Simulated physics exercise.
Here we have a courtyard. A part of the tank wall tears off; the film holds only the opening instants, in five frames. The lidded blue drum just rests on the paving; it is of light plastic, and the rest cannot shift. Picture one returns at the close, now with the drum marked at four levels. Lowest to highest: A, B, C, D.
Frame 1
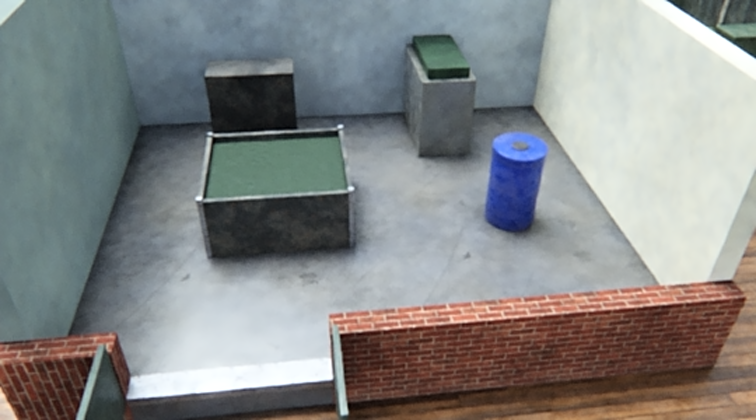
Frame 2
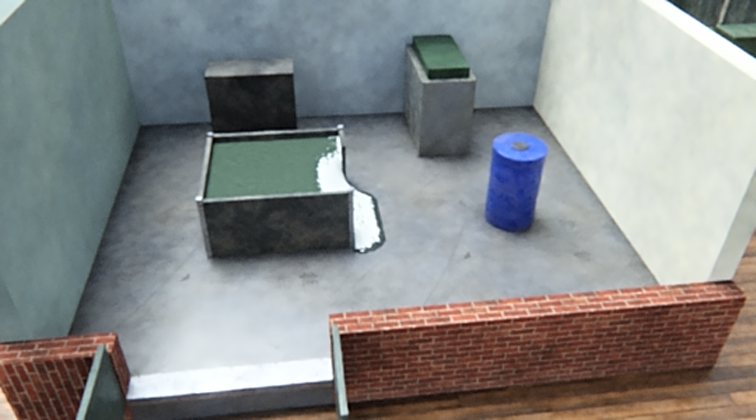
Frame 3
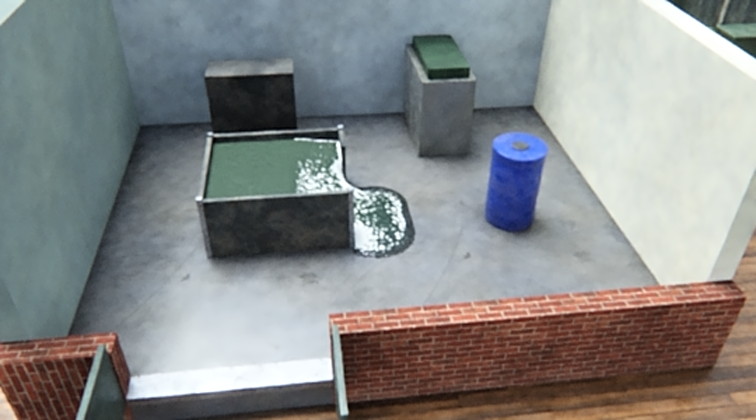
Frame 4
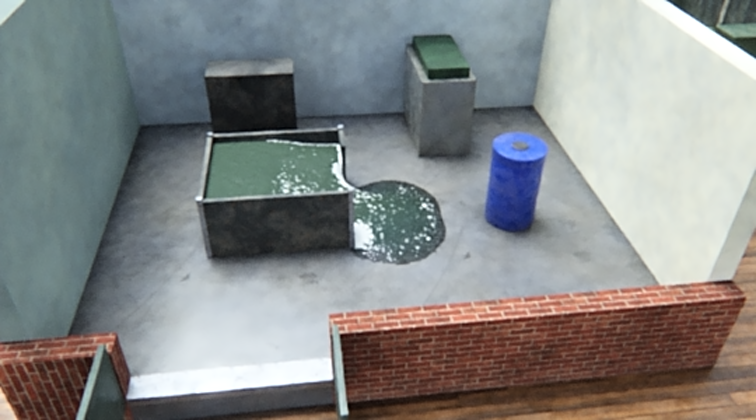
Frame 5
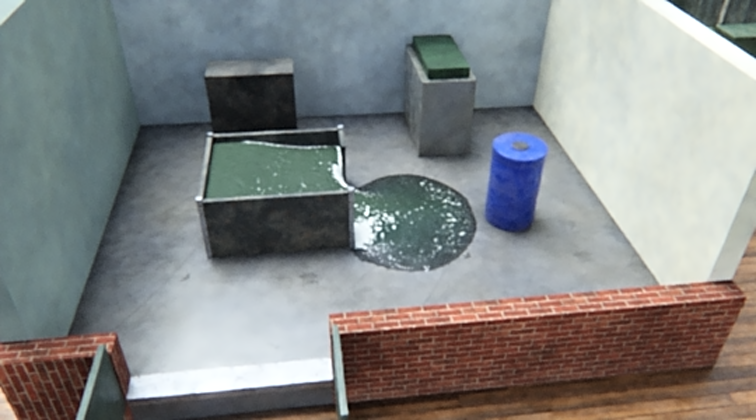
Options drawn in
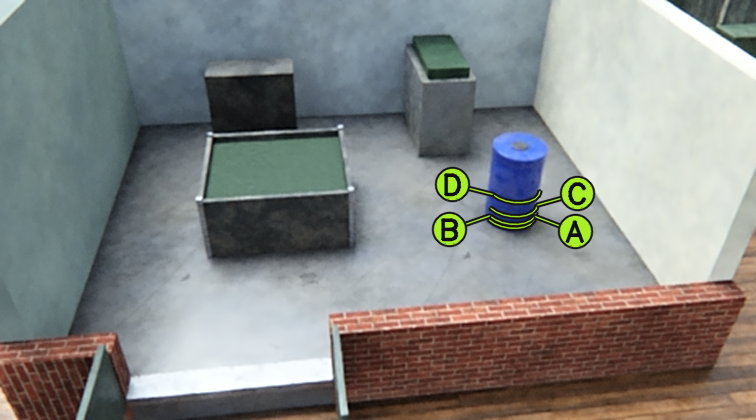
Green liquid pouring from the right side of a square tank, spreading in a widening puddle across a walled courtyard floor.
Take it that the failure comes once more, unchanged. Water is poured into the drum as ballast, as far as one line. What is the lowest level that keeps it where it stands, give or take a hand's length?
D.
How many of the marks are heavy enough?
One.
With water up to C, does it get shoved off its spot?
Yes, that goes wrong.
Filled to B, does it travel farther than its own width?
Yes, it does.
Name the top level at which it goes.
That would be C.
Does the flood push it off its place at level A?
Yes.
On the marked copy, A at (517, 228); B at (517, 224); C at (519, 216); D at (521, 202); from the bottom up A, B, C, D.
Choosing A, it is pushed about 3 times its own width away.
Choosing B, it is pushed about twice its own width away.
Choosing C, it is pushed about its own width away.
Choosing D, it does not move.
